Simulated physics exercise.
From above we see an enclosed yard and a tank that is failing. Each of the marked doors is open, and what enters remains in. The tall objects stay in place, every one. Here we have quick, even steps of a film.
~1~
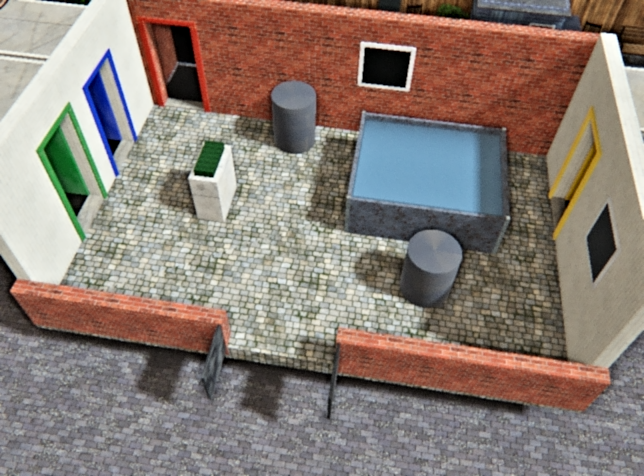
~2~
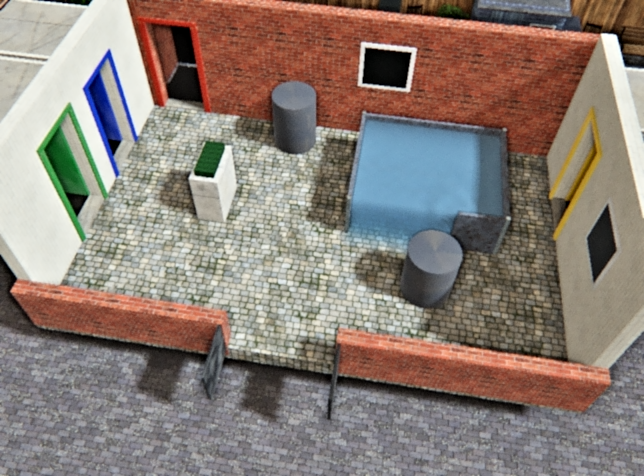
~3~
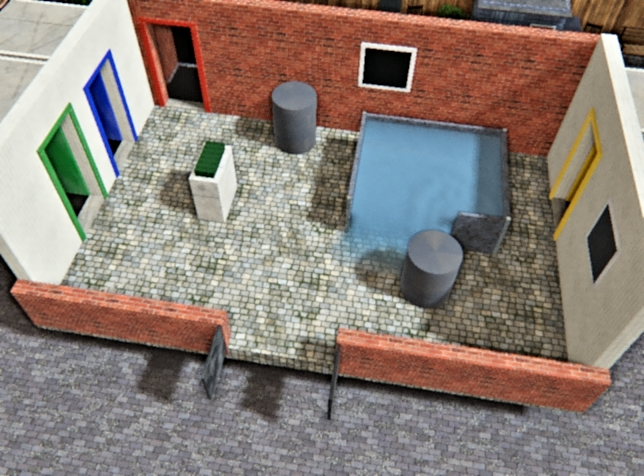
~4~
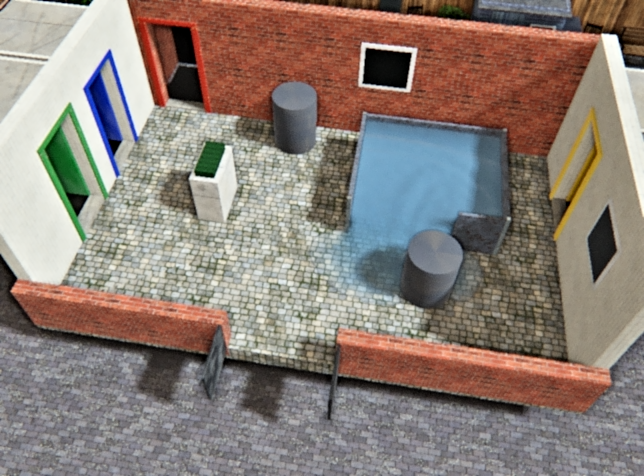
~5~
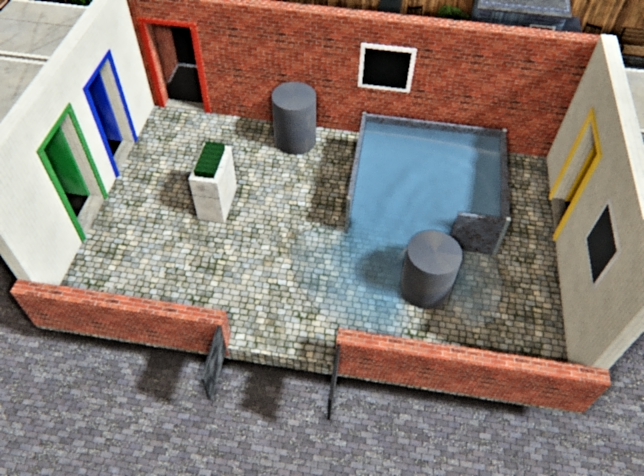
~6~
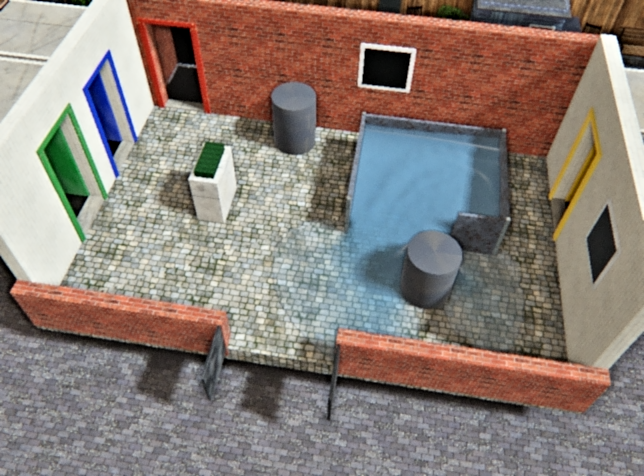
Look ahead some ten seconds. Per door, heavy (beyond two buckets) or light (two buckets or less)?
Blue door - light; green door - light; yellow door - heavy; red door - heavy.
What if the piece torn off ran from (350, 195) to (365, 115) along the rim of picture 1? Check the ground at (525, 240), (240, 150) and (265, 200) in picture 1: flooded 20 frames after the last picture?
Taken in turn they're unwetted, swamped and swamped.
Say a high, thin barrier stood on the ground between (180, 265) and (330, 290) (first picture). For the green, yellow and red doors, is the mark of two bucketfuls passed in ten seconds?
Note - green door: Above the line; yellow door: Above the line; red door: Above the line.
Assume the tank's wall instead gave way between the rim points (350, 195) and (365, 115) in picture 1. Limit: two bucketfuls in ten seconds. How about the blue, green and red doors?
Blue door: Exceeds the limit; green door: Exceeds the limit; red door: Exceeds the limit.
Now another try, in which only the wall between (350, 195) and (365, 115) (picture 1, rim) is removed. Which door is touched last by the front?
That one is the yellow door.
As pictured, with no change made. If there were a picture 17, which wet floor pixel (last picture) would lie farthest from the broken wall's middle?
Farthest reach: About (103, 314).
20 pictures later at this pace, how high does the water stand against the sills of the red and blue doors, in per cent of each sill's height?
Some 0 percent and then some 0 percent.
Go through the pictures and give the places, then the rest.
In the first picture, the tank at (430, 165) is whole and still.
In the second picture, the front is at (343, 233), out from the gap at (400, 229).
In the third picture, the front is at (334, 248), out from the gap at (400, 230).
In the fourth picture, water pours out at (400, 230) and has run to (466, 296).
In the fifth picture, the front is at (487, 318), out from the gap at (399, 231).
In the sixth picture, water pours out at (399, 231) and has run to (506, 344).
A moment on, water covers 35 % of the floor; the blue door not reached, the green door not reached, the yellow door not reached, the red door not reached.
Next, water covers 45 % of the floor; the blue door not reached, the green door not reached, the yellow door wet at the sill, nothing in, the red door not reached.
Then, water covers 55 % of the floor; the blue door not reached, the green door wet at the sill, nothing in, the yellow door wet at the sill, nothing in, the red door not reached.
Later, water covers 80 % of the floor; the blue door wet at the sill, nothing in, the green door wet at the sill, nothing in, the yellow door under two buckets in, the red door under two buckets in.
In the end, water covers 100 % of the floor; the blue door wet at the sill, nothing in, the green door wet at the sill, nothing in, the yellow door over two buckets in, the red door over two buckets in.
